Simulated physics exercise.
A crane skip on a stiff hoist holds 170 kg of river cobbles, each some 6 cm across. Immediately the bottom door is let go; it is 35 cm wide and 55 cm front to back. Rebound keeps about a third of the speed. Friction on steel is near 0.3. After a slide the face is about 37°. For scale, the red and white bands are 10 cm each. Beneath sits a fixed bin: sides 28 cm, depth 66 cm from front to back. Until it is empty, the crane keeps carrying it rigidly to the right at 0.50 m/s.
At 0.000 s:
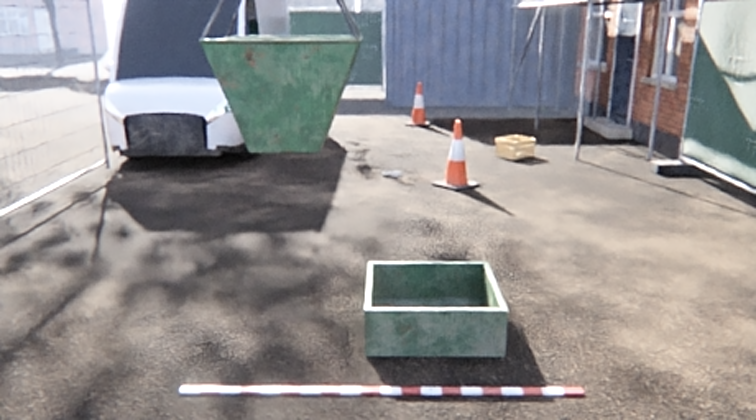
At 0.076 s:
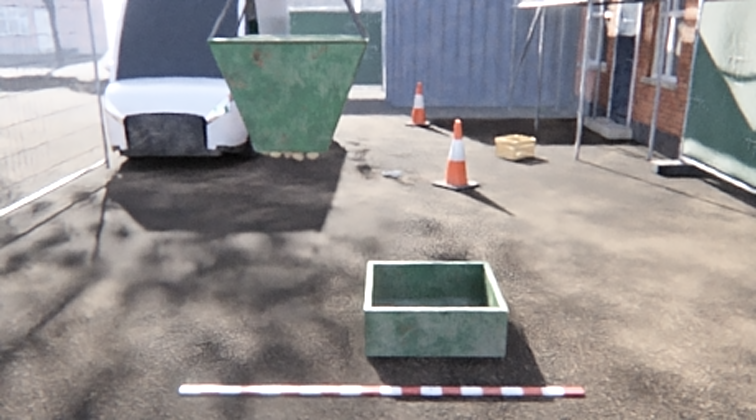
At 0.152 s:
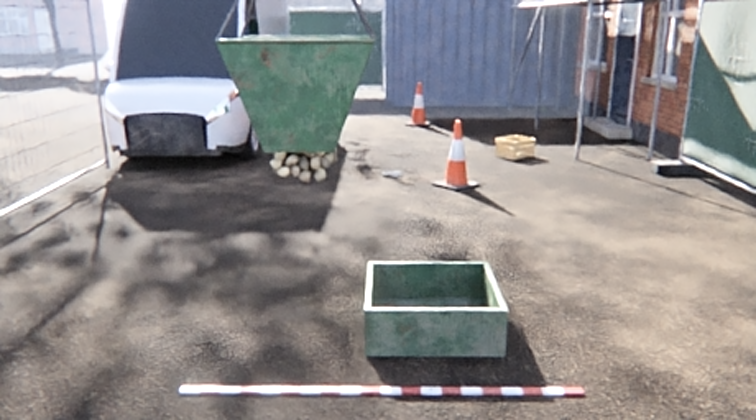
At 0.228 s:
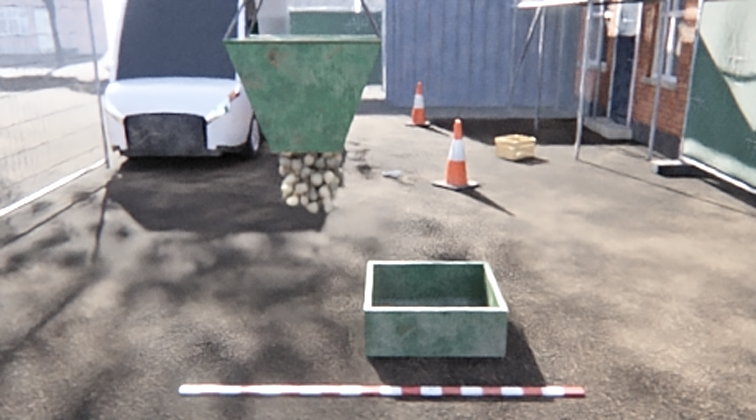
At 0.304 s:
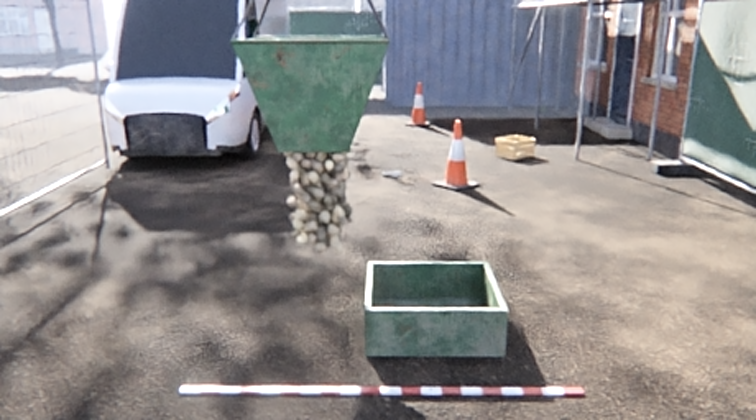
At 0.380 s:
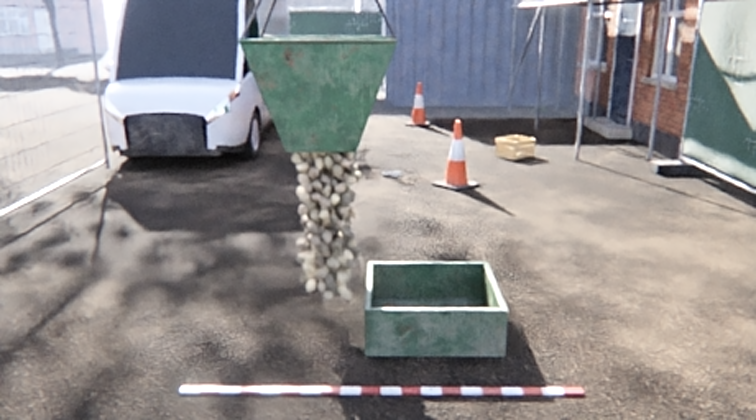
A green hopper hanging from slings drifts slowly to the right above a paved yard, in front of a parked white vehicle. Its bottom opens and pale, rounded lumps begin to drop out, then pour in a lengthening column that reaches down beside an open green box behind a red-and-white pole.
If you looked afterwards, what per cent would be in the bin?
I would expect about 14 per cent there.
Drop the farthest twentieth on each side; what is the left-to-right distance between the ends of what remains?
Width: Near 140 cm.
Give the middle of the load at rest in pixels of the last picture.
Middle of load approx at pixel (329, 322).
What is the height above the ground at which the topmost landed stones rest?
I'd put it at close to 20 cm off the ground.
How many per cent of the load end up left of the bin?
Something like 80 per cent, roughly.
After 0.7 s, 0 % in the crane skip, 90 % falling or lying left of the bin, 9 % falling or lying in the bin, 1 % falling or lying beside or right of the bin; the stones farthest right are at (412, 297).
After 1.1 s, 0 % in the crane skip, 81 % falling or lying left of the bin, 14 % falling or lying in the bin, 4 % falling or lying beside or right of the bin; the stones farthest right are at (485, 299).
After 1.7 s, 0 % in the crane skip, 81 % falling or lying left of the bin, 14 % falling or lying in the bin, 4 % falling or lying beside or right of the bin; the stones farthest right are at (512, 295).
After 2.6 s, 0 % in the crane skip, 81 % falling or lying left of the bin, 14 % falling or lying in the bin, 4 % falling or lying beside or right of the bin; the stones farthest right are at (515, 294).
After 4.5 s, 0 % in the crane skip, 81 % left of the bin, 14 % in the bin, 4 % beside or right of the bin; the stones farthest right are at (515, 294).
